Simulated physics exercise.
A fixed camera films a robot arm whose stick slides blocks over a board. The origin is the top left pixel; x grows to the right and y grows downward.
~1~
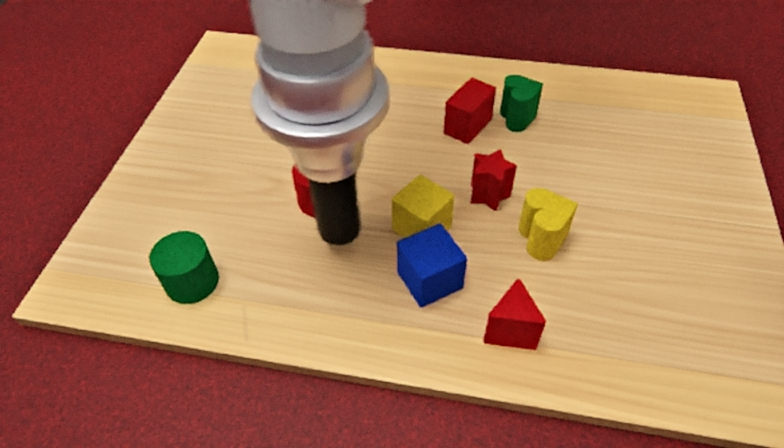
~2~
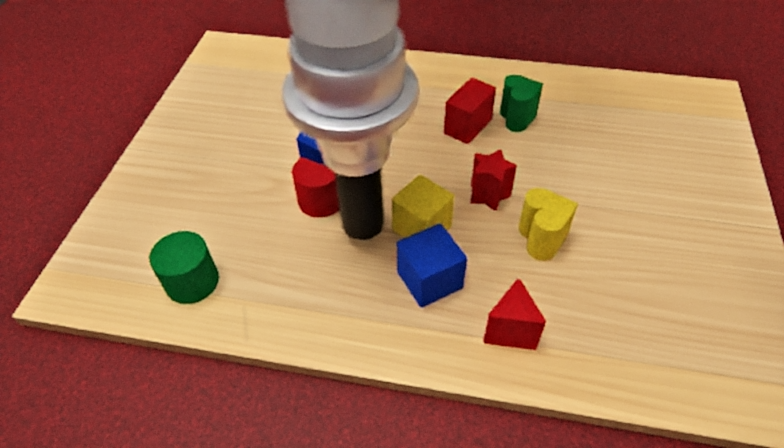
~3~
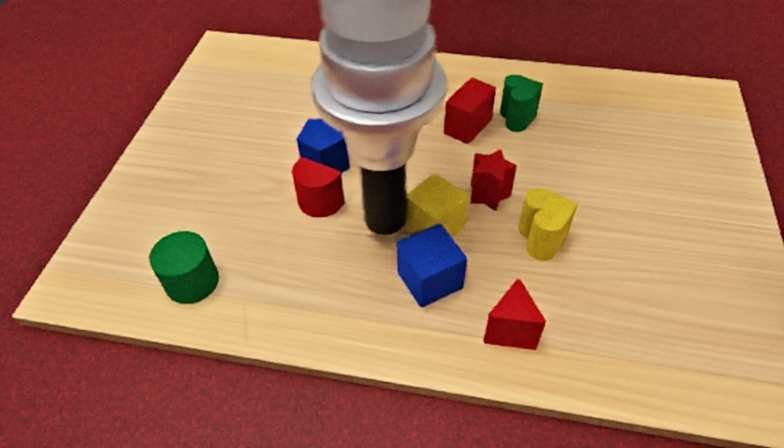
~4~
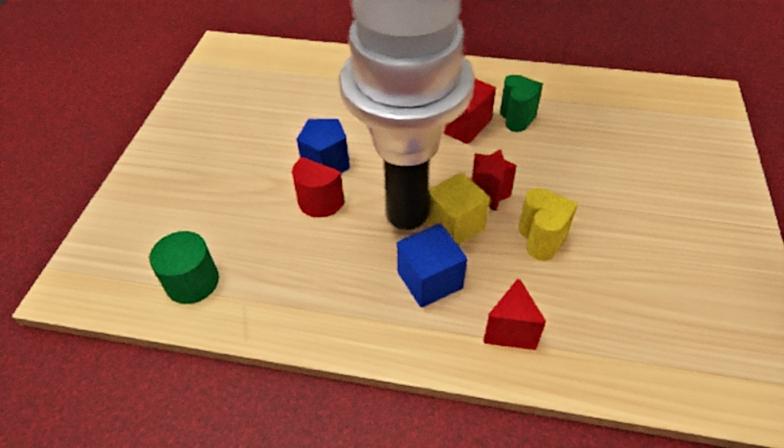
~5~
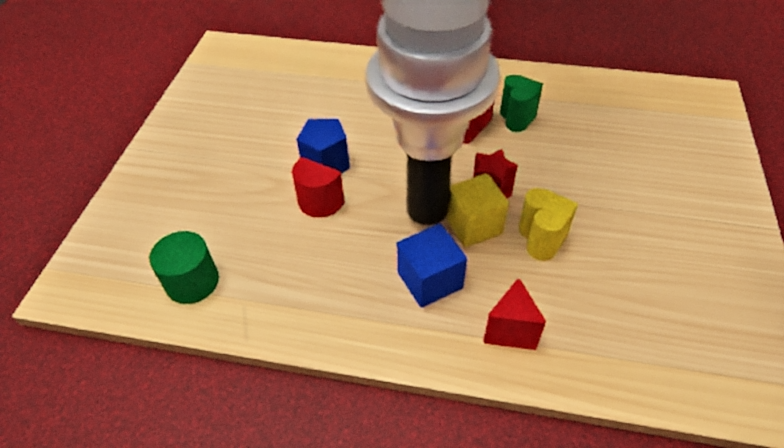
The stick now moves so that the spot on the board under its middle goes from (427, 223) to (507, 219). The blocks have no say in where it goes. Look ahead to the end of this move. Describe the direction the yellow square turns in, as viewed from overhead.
Looking from above, the answer is clockwise.
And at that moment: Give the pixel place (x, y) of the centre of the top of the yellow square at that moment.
At the end it should sit near (558, 202).
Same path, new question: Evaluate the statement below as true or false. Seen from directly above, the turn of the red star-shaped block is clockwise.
The statement is false.
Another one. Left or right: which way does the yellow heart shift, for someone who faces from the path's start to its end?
Well, taking the path from its start to its end as straight ahead, the yellow heart moves to the right.
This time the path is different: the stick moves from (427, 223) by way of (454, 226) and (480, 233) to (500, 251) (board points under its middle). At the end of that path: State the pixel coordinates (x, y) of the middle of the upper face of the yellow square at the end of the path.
Near (550, 211).
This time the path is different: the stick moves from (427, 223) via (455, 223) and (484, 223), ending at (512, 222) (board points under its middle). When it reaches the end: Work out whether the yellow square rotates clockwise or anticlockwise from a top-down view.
My prediction: CW.
The first path, step by step. Halfway along, stick at (469, 208); yellow square at (517, 199), turned 25° clockwise; red star-shaped block at (498, 162), turned 15° anticlockwise; yellow heart at (562, 208), turned 15° clockwise.
At the end, stick at (510, 206); blue square unmoved; yellow square at (558, 202), turned 45° clockwise; red star-shaped block at (502, 161), turned 30° anticlockwise; yellow heart at (601, 220), turned 35° clockwise.
